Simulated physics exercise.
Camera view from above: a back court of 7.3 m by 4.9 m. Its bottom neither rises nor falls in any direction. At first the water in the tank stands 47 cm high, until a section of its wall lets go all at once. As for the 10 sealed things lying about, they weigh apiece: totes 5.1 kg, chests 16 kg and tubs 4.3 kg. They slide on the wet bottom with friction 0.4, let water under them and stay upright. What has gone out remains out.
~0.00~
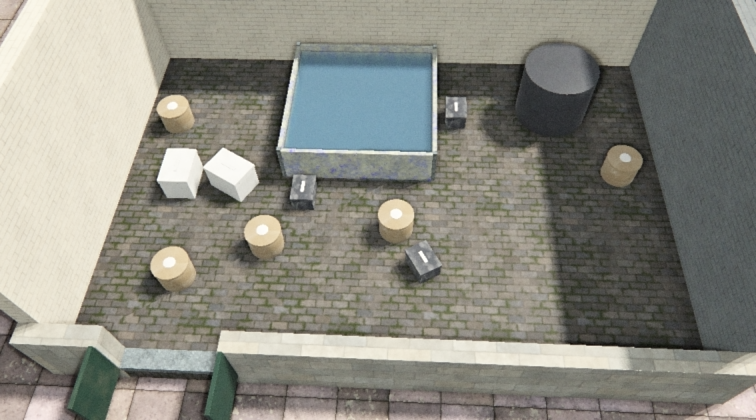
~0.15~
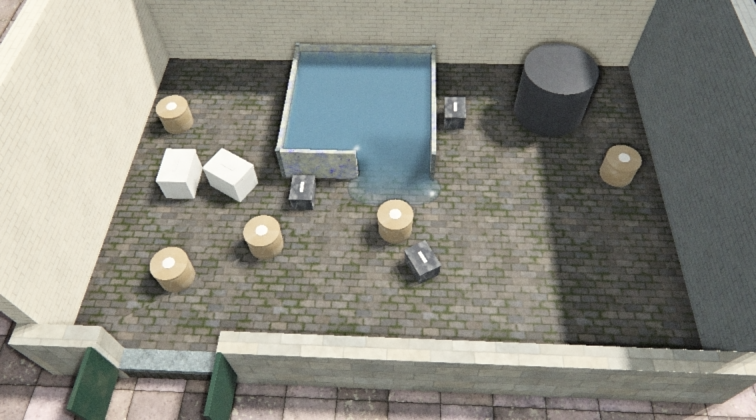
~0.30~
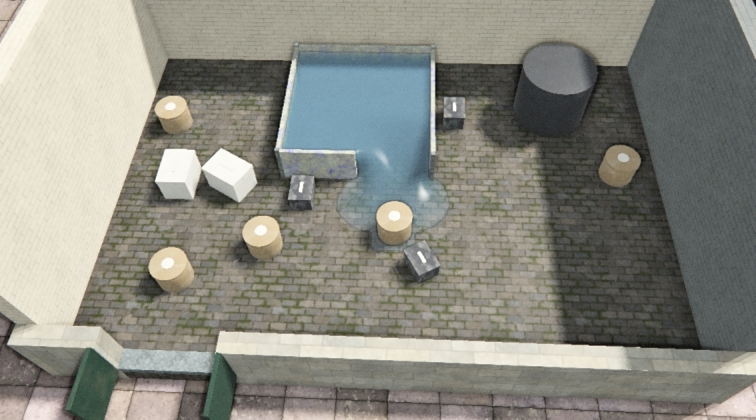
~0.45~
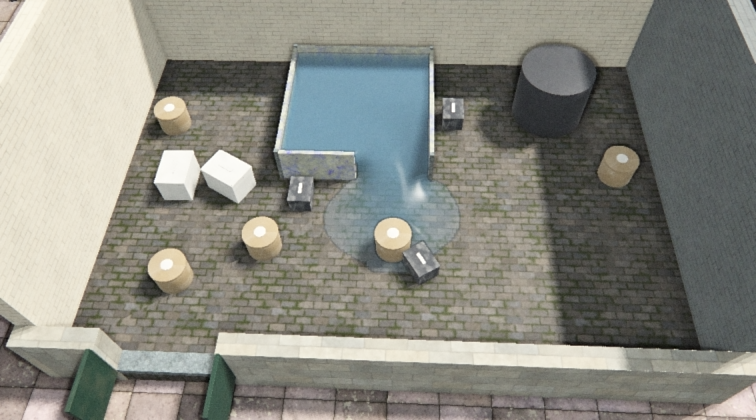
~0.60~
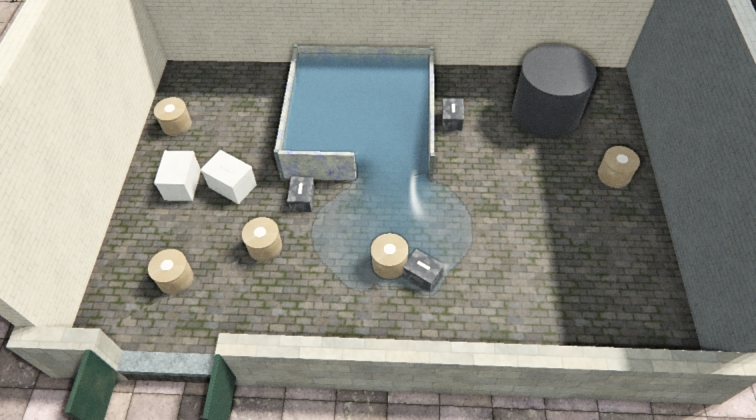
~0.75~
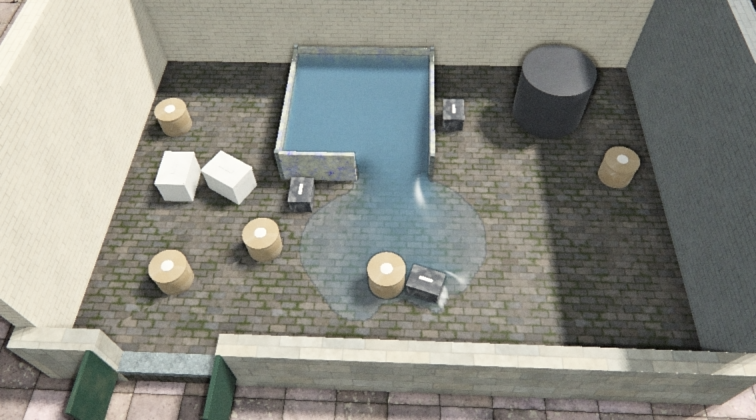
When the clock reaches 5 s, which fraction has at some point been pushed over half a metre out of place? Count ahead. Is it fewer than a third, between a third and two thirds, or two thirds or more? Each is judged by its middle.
Between a third and two thirds.
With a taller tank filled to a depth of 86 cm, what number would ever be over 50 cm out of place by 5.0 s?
In that case the number is 5.
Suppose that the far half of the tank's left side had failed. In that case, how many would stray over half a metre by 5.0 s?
Then the count would be 3.
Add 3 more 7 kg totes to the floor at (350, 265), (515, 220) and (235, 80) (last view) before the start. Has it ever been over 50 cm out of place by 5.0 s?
Reading them off in order: Clears the mark, not beyond, not beyond.
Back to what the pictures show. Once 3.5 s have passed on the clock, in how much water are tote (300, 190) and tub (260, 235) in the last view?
About 0 and 1 cm.
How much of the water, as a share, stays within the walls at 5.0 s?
I'd say some 98 percent hasn't gone yet.
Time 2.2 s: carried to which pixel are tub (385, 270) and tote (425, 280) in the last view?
First near (331, 322), second near (476, 338).
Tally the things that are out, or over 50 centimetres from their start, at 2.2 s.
The number comes to 2.
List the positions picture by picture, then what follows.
A tub at (396, 214), on the bottom; a tote at (423, 257) rests on the ground; water covers 4.1 m2; 0 of 10 have shifted, in the first frame.
A tub at (395, 214) rests on the ground; a tote at (422, 258) rests on the ground; water covers 4.6 m2; 0 of 10 have shifted, in the second frame.
A tub at (394, 216) rests on the ground; a tote at (422, 258), on the bottom; water covers 5.1 m2; 0 of 10 have shifted, in the third frame.
A tub at (393, 233) rests on the ground, 28 cm from its start; a tote at (421, 259) rests on the ground; water covers 5.8 m2; 1 of 10 have shifted, in the fourth frame.
A tub at (390, 250), on the bottom, 50 cm from its start; a tote at (424, 266), on the bottom, 10 cm from its start; 6.6 m2 under water; 2 of 10 have shifted, in the fifth frame.
A tub at (386, 269), on the bottom, 77 cm from its start; a tote at (426, 280) rests on the ground, 28 cm from its start; 7.5 m2 under water; 2 of 10 have shifted, in the sixth frame.
After 1.1 s 2 of 10 are over 50 cm from their spots; 1 afloat.
After 2.2 s 2 of 10 are over 50 cm from their spots; 2 afloat.
After 3.5 s 2 of 10 are over 50 cm from their spots; 2 afloat.
After 5.0 s 4 of 10 are over 50 cm from their spots, and 4 have been at some point; 4 afloat.
